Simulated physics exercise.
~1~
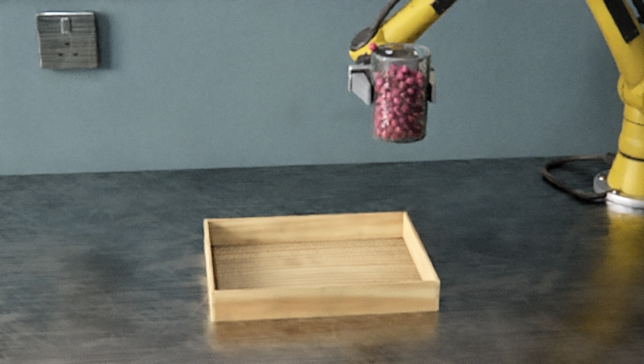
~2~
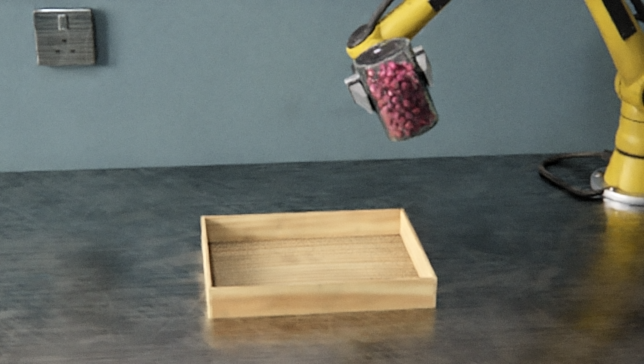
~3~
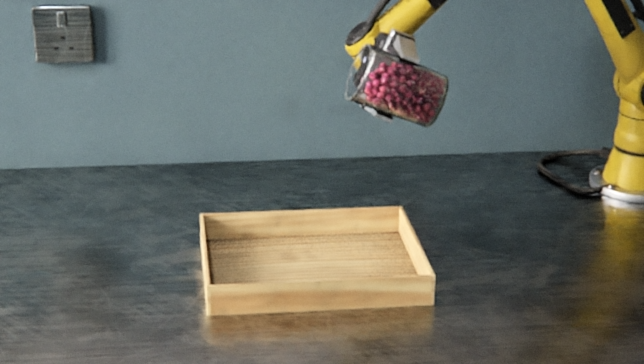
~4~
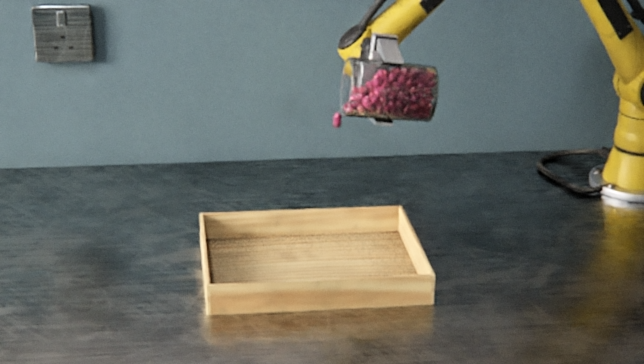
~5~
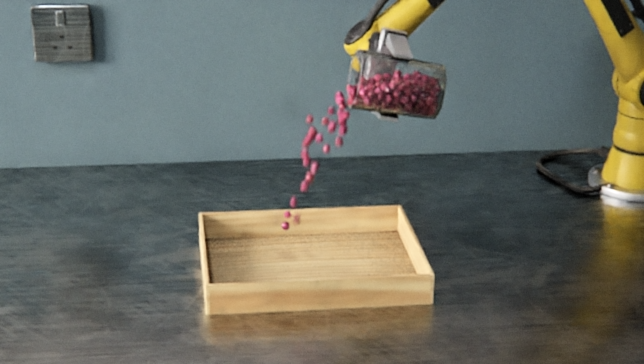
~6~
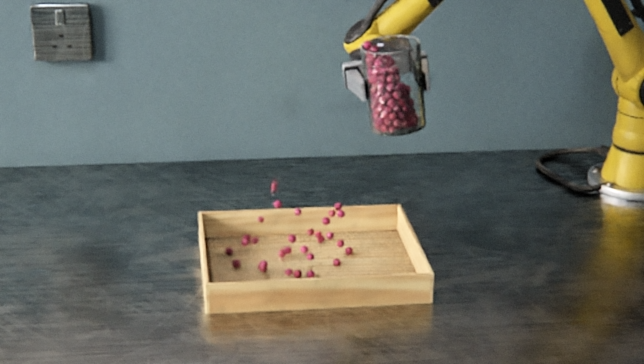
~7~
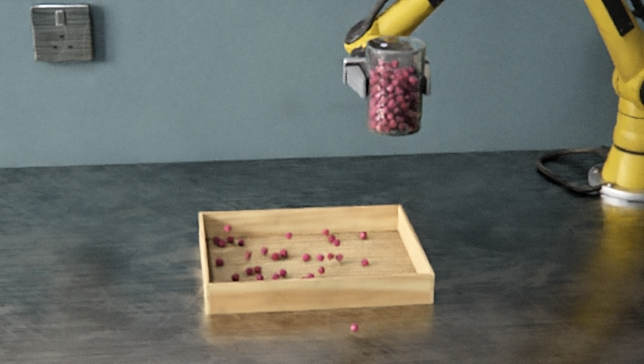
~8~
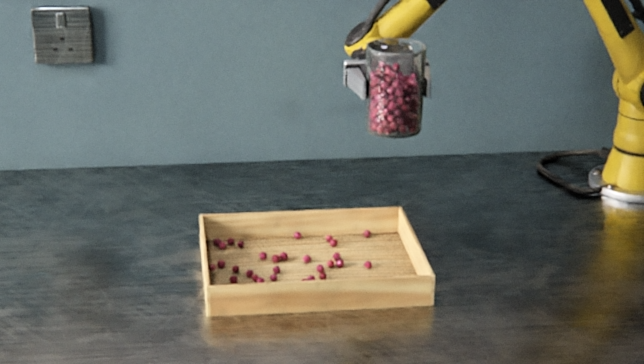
On a dark tabletop, a yellow robot arm tips a clear tumbler, spilling some pink beads into a wooden tray, then rights it.
